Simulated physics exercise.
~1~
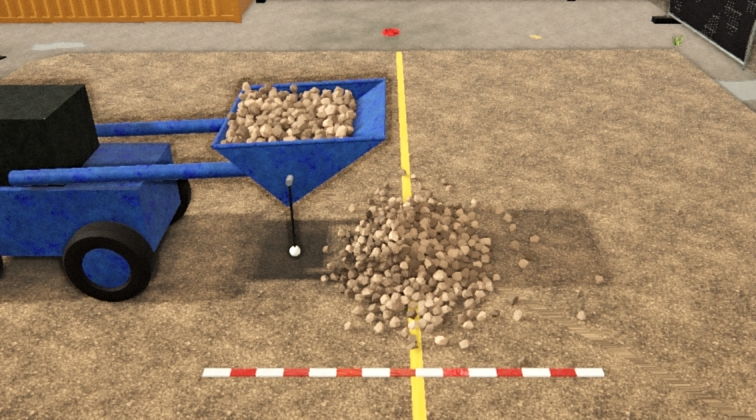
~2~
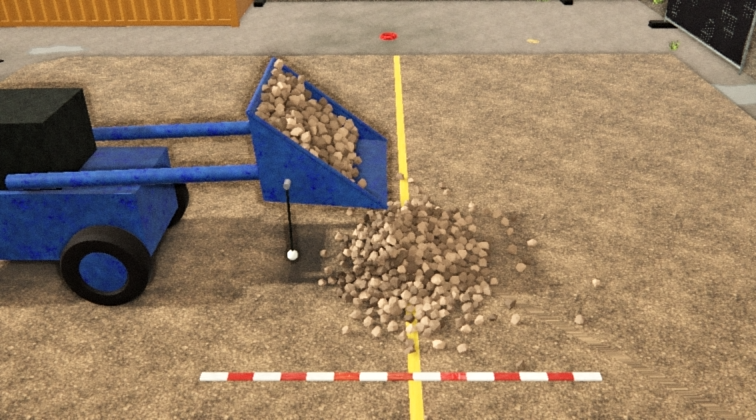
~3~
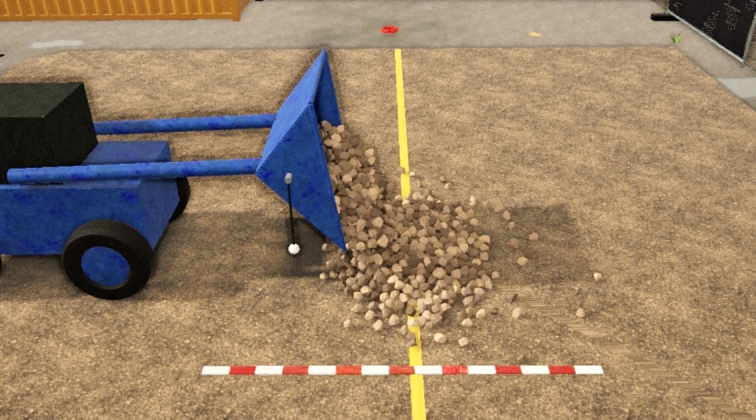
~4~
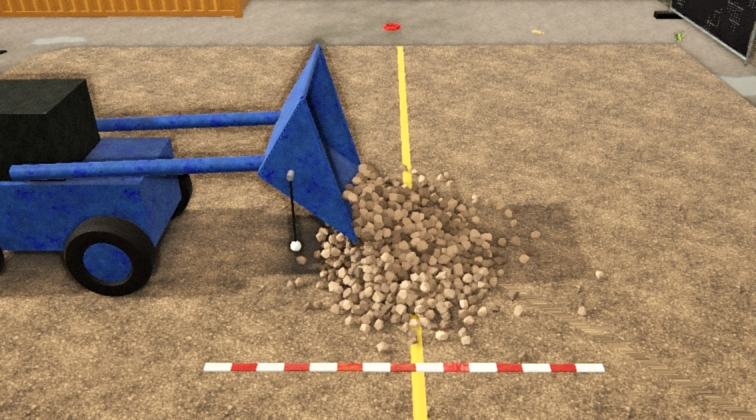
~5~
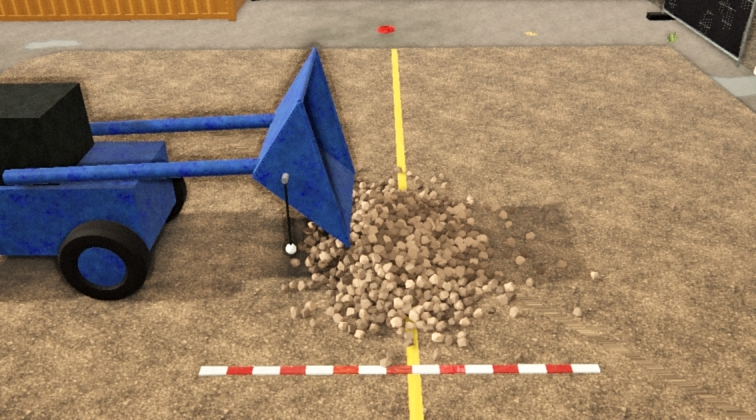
Blue loader bucket tipping forward and pouring brown stones onto an existing pile across a yellow line, ending empty and steeply tilted.
